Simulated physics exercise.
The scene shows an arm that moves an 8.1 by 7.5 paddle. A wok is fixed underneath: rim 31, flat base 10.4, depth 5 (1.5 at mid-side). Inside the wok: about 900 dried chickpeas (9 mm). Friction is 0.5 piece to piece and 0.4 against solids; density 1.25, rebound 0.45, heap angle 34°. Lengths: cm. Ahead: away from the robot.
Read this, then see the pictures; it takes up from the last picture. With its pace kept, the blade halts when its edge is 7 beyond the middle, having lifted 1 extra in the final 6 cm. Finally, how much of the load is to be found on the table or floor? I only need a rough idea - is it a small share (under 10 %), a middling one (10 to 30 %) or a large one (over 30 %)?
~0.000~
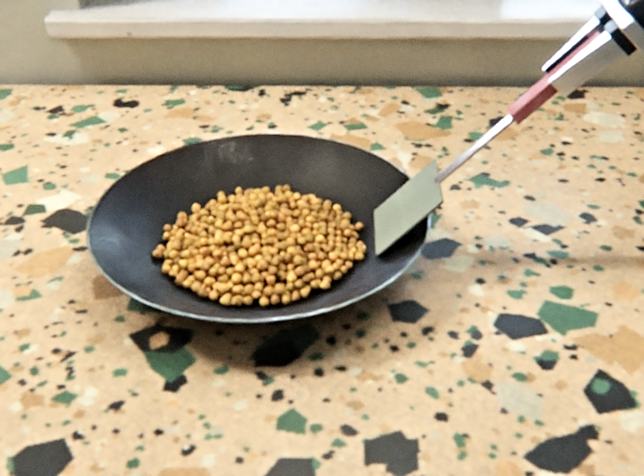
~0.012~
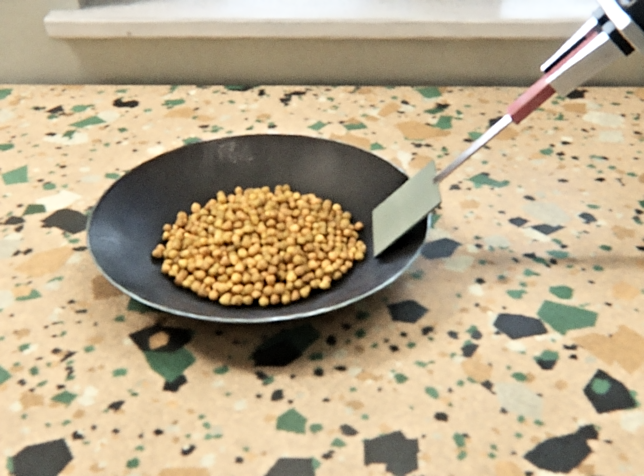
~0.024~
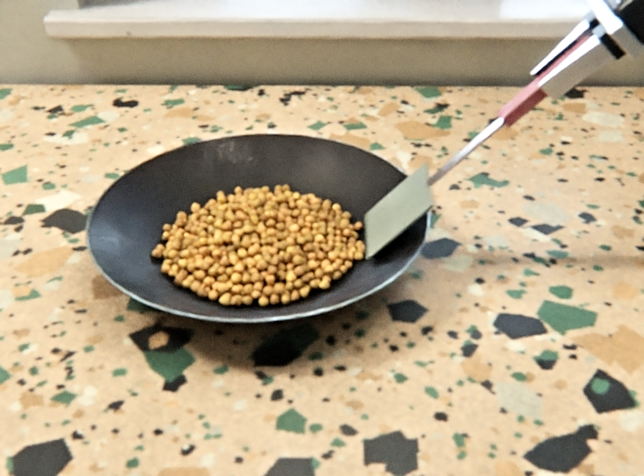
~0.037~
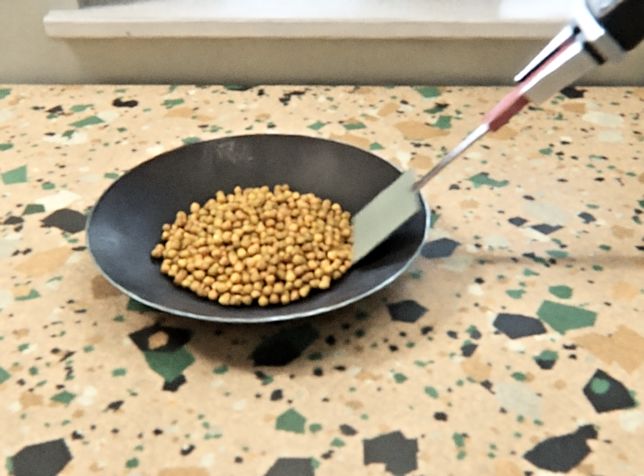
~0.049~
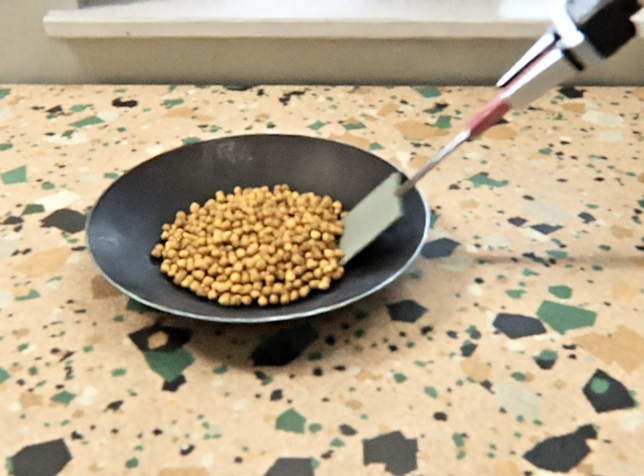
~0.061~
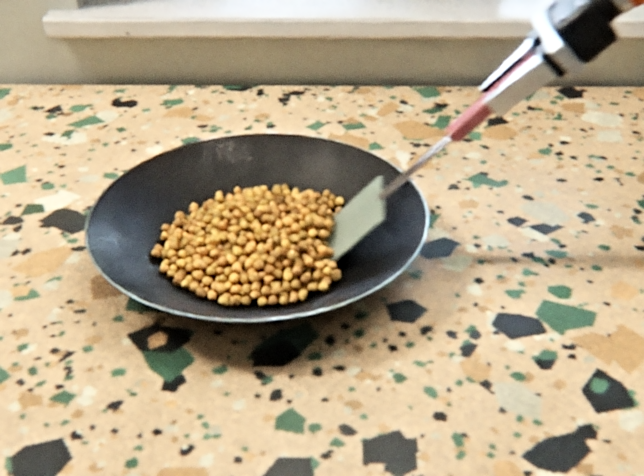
A middling one, 10 to 30 %.
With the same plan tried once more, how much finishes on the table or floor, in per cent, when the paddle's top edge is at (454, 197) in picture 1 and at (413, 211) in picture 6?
Roughly 0 %.
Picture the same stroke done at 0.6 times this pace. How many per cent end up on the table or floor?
The share would be near 0 in a hundred.
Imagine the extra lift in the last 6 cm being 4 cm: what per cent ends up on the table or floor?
It comes to around 20 percent.
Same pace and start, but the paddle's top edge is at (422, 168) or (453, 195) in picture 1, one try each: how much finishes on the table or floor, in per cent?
First try around 20 percent, second around 10 percent.
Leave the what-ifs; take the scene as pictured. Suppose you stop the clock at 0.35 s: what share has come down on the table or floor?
I'd put it at around 10 per cent.
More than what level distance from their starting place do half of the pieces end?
About 6 centimetres.
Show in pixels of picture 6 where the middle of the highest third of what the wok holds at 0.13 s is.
Roughly pixel (234, 224).
After 0.10 s, sloping 47°, highest piece 6 above the table; 900 in the wok.
After 0.13 s, sloping 47°, highest piece 7 above the table; 900 in the wok.
After 0.35 s, sloping 47°, highest piece 7 above the table; 747 in the wok, 99 on the table or floor, 54 on the blade or in flight.
After 1.40 s, sloping 47°, highest piece 5 above the table; 744 in the wok, 156 on the table or floor.
At rest, 744 in the wok, 156 on the table or floor. That is 17 % on the table or floor.
